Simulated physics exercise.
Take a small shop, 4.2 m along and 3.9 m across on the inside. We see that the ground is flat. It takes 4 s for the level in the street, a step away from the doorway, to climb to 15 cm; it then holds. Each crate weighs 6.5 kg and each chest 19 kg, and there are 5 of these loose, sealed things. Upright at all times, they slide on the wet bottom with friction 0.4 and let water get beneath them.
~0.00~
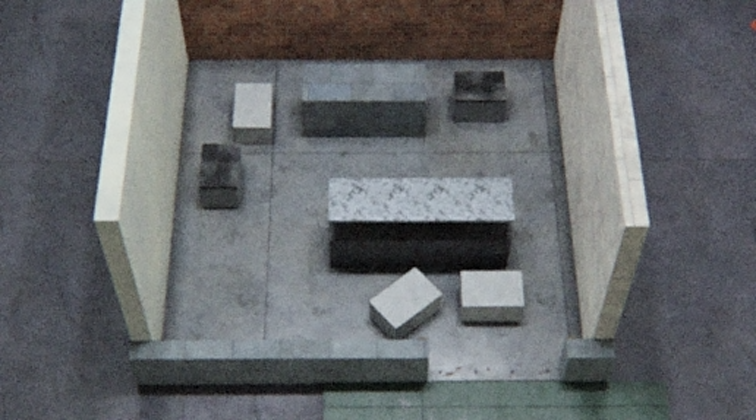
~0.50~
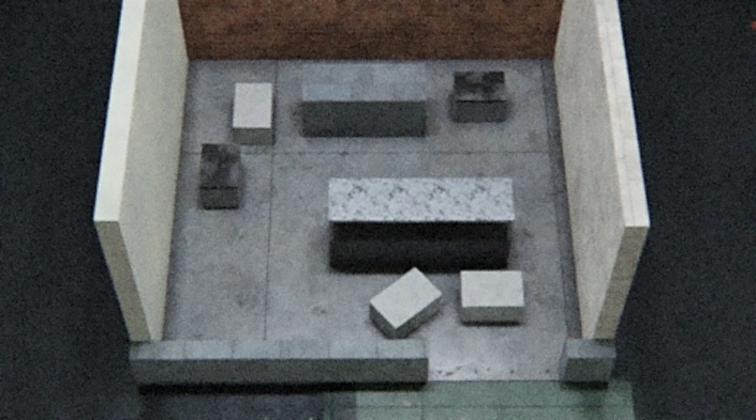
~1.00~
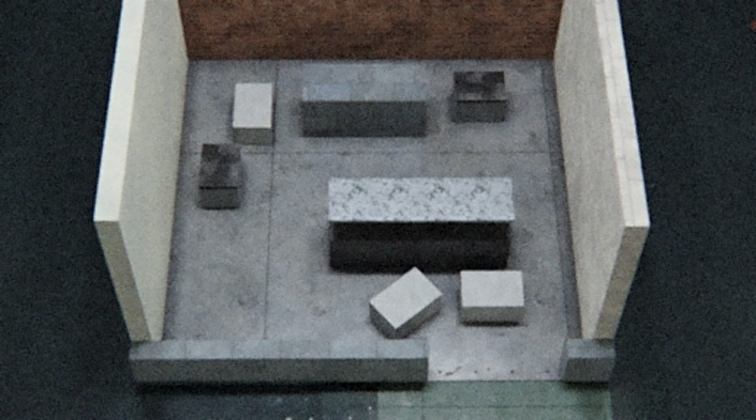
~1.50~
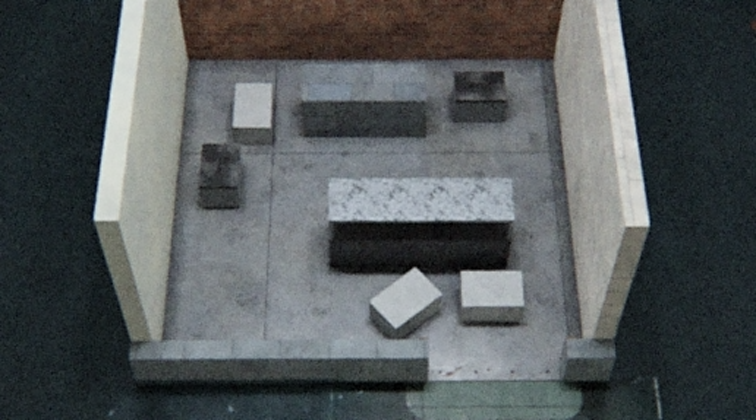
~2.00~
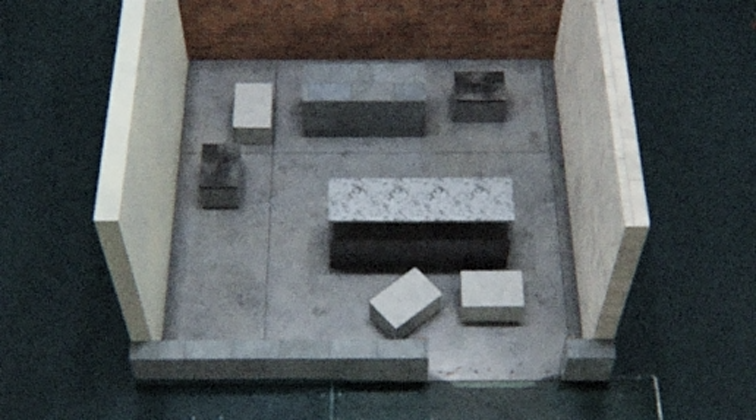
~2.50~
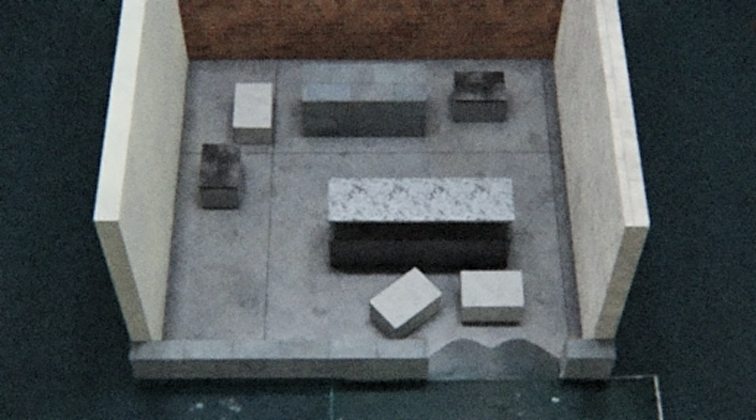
Dark water spreading across the ground outside a small open-topped shop, then edging into the doorway as blocks inside stay still.
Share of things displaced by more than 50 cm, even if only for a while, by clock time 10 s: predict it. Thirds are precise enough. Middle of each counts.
I'd put it at between one and two thirds.
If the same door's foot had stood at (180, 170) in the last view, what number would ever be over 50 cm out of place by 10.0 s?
Result: 3 of them.
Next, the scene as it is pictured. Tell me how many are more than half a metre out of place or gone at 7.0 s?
The number comes to 2.
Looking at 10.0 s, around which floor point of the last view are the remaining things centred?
Close to (325, 164).
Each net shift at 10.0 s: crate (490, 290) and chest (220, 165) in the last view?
In that order: 200 cm, 0 cm.
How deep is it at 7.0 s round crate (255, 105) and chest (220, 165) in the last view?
I'd estimate 0 cm for the first and 0 cm for the second.
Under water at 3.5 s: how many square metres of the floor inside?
1.5 m2.
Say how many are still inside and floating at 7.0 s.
At that moment 2.
After 3.5 s 0 of 5 are over 50 cm from their spots; 0 afloat.
After 4.5 s 0 of 5 are over 50 cm from their spots; 1 afloat.
After 7.0 s 2 of 5 are over 50 cm from their spots; 2 afloat.
After 10.0 s 2 of 5 are over 50 cm from their spots, and 2 have been at some point; 2 afloat.
